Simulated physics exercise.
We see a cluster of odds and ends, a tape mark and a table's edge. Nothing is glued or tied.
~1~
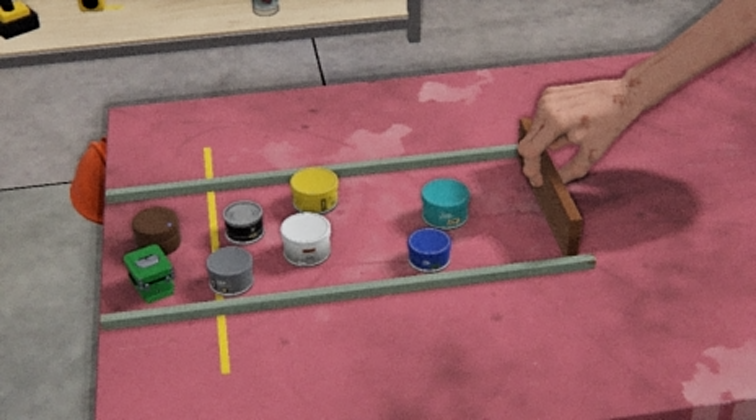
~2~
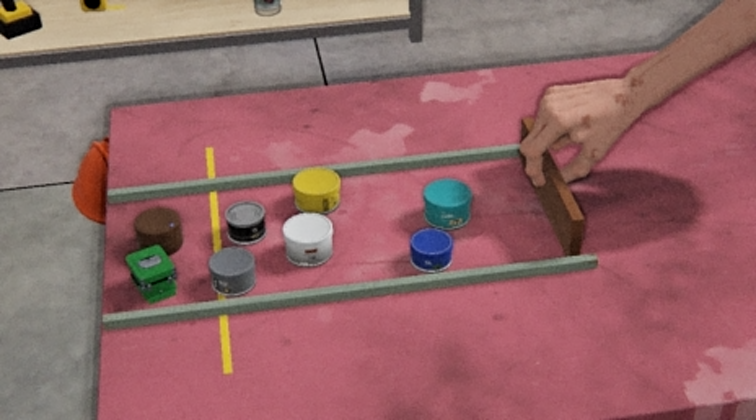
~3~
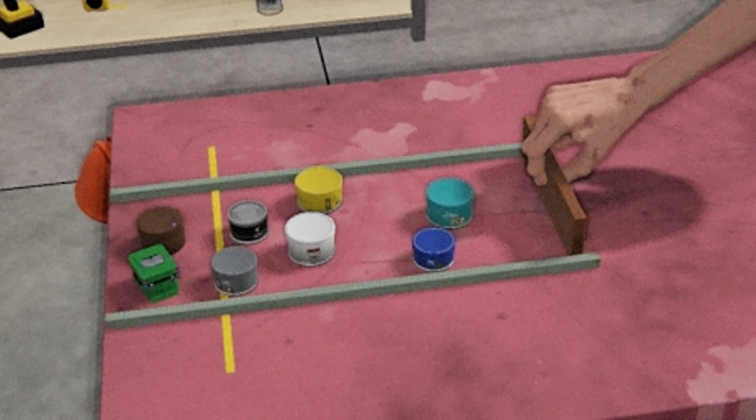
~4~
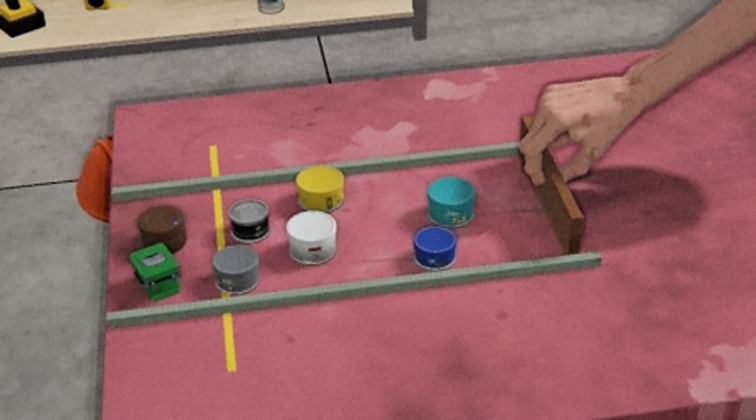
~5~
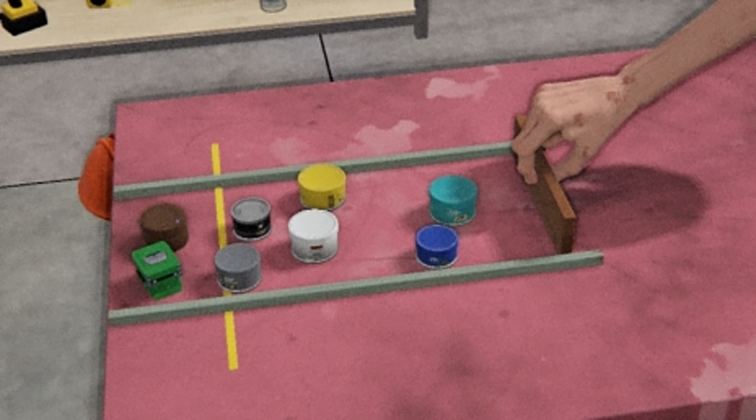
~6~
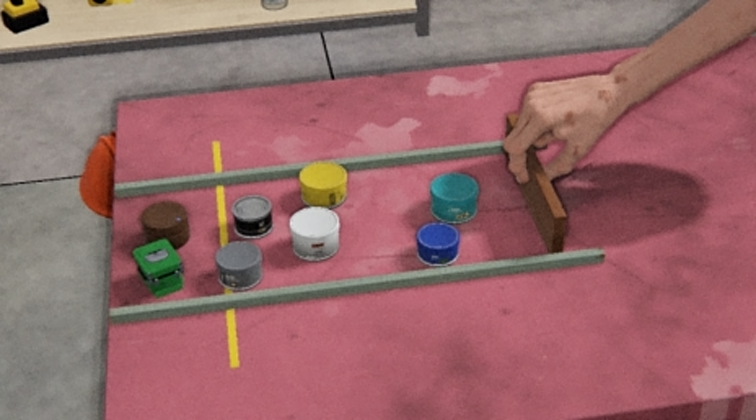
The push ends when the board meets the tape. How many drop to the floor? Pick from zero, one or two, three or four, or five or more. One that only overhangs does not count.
The number that fall off is zero.
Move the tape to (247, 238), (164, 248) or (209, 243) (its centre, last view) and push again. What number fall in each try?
The counts: 0, 4 and 0.
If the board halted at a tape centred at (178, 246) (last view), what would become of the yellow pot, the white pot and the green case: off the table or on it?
The yellow pot survives; the white pot stays on; the green case comes down.
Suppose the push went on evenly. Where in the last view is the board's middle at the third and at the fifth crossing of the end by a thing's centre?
About (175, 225), then (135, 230).
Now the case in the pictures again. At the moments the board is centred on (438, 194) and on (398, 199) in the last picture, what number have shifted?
By then 2, and 2.
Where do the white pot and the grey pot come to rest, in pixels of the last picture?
First (190, 252), then (160, 286).
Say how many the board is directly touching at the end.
The number is 3.
Soon after, none off yet; green case at rest near (159, 268); brown lid at rest near (166, 226); grey pot at rest near (239, 266).
After that, none off yet; green case at rest near (159, 268); brown lid at rest near (166, 226); grey pot moving near (234, 268).
In the end, the number that fall off is zero.
